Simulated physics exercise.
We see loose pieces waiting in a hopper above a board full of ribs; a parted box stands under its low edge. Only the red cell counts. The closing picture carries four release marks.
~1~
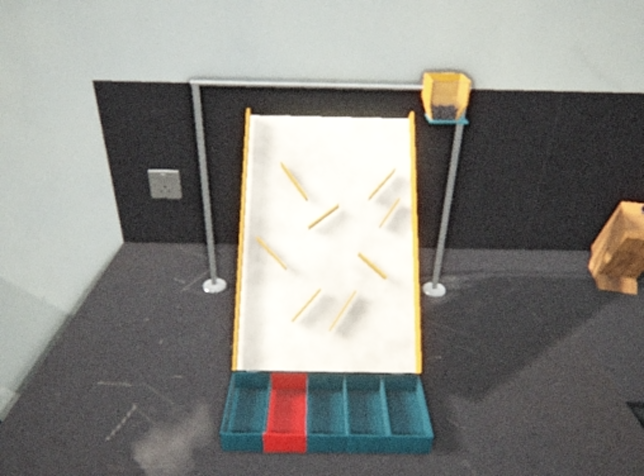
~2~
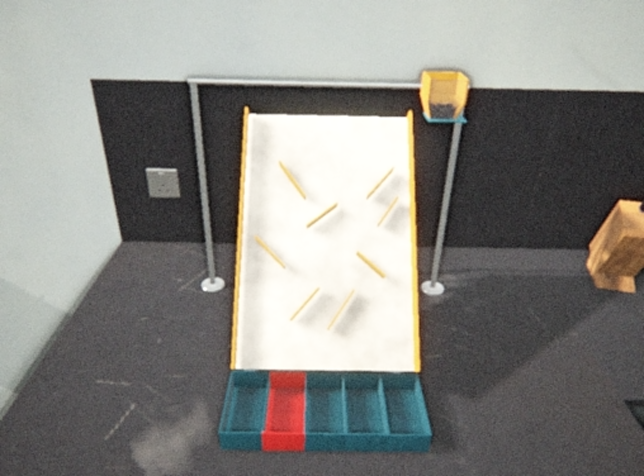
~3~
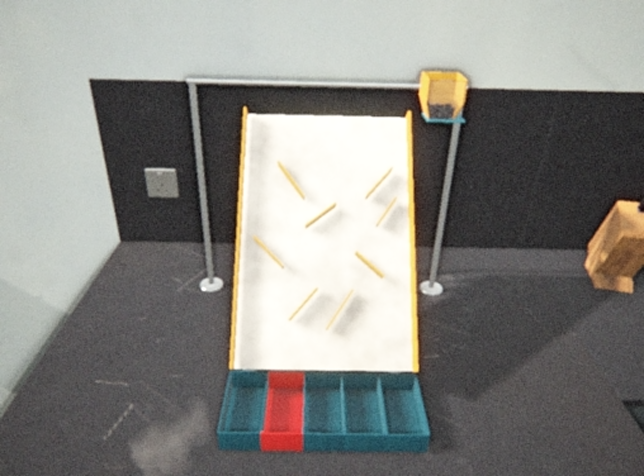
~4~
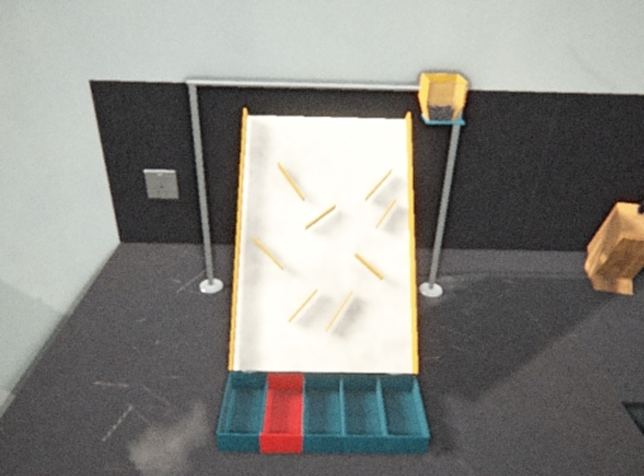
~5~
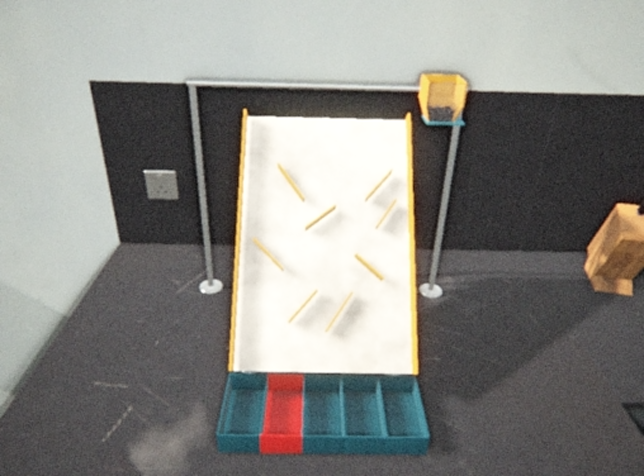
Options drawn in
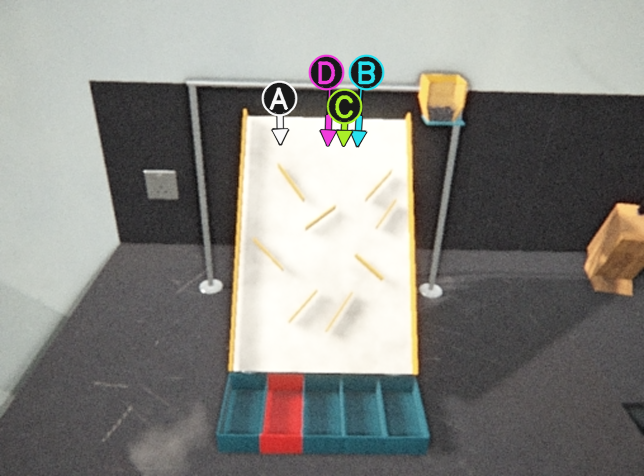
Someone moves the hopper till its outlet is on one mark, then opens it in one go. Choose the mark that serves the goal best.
Mark B.
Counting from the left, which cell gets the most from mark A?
The first from the left.
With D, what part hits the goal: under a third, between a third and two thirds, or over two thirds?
Mark D gives under a third.
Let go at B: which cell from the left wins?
The second.
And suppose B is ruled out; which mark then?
The answer is C.
On the marked copy, mark A meets the board at (280, 138); mark B meets the board at (357, 140); mark C meets the board at (343, 140); mark D meets the board at (327, 140).
For mark A, roughly a quarter in the red cell, the larger part in other cells, just a few held on the board, just a few outside the box.
For mark B, roughly two thirds in the red cell, roughly a quarter in other cells, about a tenth outside the box.
For mark C, roughly half in the red cell, roughly half in other cells.
For mark D, roughly a quarter in the red cell, the larger part in other cells.
